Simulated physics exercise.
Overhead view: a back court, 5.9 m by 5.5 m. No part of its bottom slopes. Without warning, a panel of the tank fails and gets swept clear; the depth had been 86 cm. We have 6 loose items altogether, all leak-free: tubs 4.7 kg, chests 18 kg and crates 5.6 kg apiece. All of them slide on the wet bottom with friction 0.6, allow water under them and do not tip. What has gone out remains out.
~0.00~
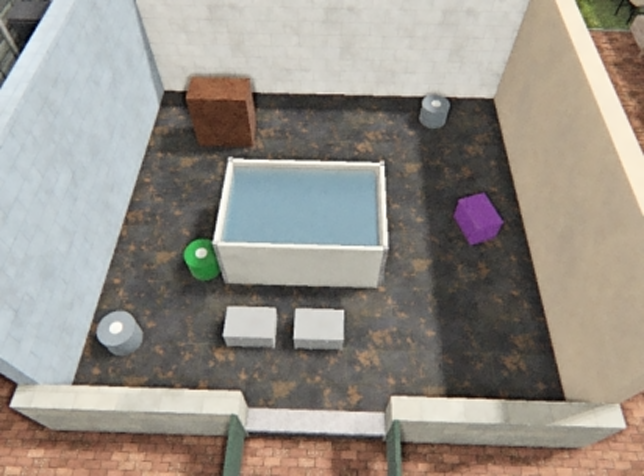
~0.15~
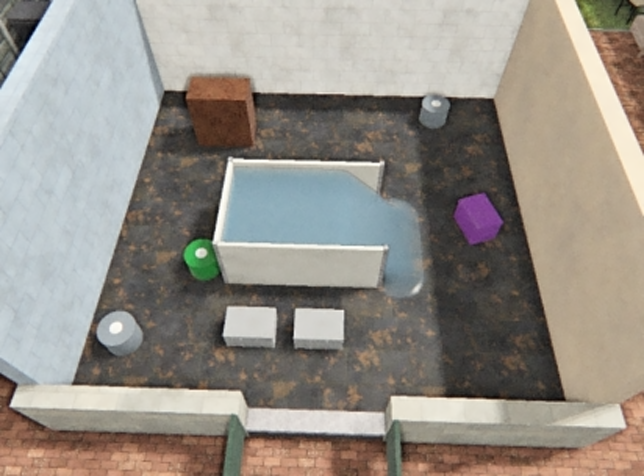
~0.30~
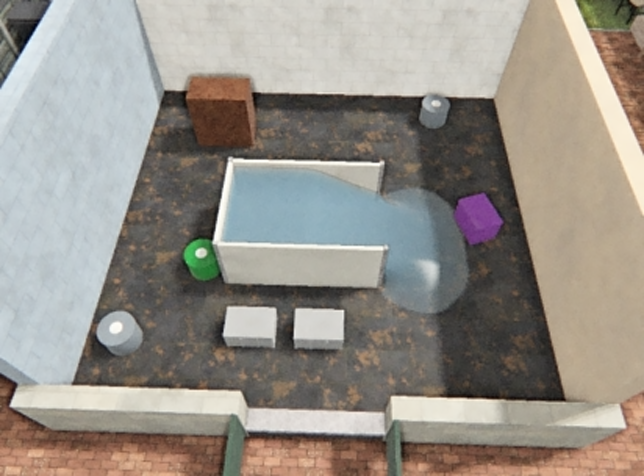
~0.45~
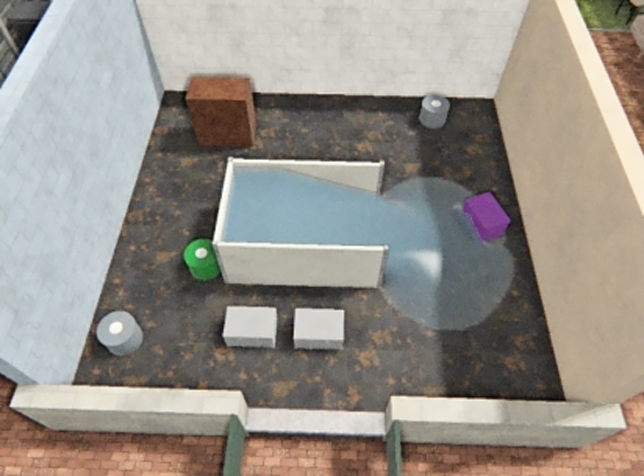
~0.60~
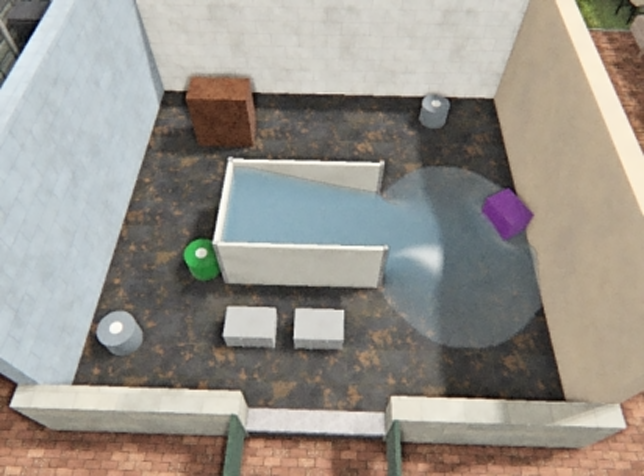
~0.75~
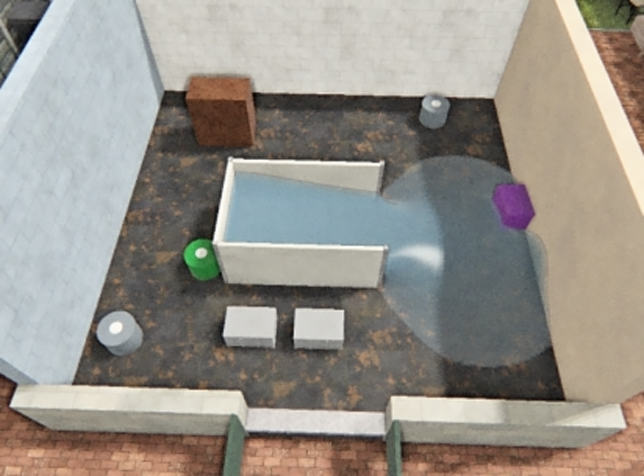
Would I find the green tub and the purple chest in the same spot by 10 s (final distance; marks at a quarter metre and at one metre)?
In order: Green tub: Shifts a bit, purple chest: Is swept well away.
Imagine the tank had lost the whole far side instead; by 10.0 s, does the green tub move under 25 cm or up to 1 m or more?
Note: Green tub swept well away.
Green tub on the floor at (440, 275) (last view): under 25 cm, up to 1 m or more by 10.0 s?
Short answer: It drifts a great distance.
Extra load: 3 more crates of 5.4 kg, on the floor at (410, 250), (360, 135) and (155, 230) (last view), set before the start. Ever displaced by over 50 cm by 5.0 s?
Result, in listed order: Exceeded / exceeded / not exceeded.
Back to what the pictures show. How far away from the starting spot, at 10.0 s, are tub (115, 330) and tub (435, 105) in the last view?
In that order: 250 cm, 200 cm.
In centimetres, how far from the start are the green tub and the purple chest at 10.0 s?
60 and 450 cm.
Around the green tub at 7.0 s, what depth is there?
The depth there is around 7 cm.
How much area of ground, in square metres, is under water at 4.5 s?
About 30 m2.
After 2.0 s the green tub is near (201, 253), 0.0 m from its start, aground; the purple chest is near (502, 125), 1.6 m from its start, afloat; 0 of 6 are out; 1 afloat.
After 4.5 s the green tub is near (202, 247), 0.1 m from its start, aground; the purple chest is near (325, 100), 3.2 m from its start, aground; 0 of 6 are out; 3 afloat.
After 7.0 s the green tub is near (208, 244), 0.1 m from its start, afloat; the purple chest is near (266, 106), 3.8 m from its start, aground; 0 of 6 are out; 5 afloat.
After 10.0 s the green tub is near (176, 295), 0.7 m from its start, afloat; the purple chest is near (228, 87), 4.6 m from its start, afloat; 0 of 6 are out; 6 afloat.
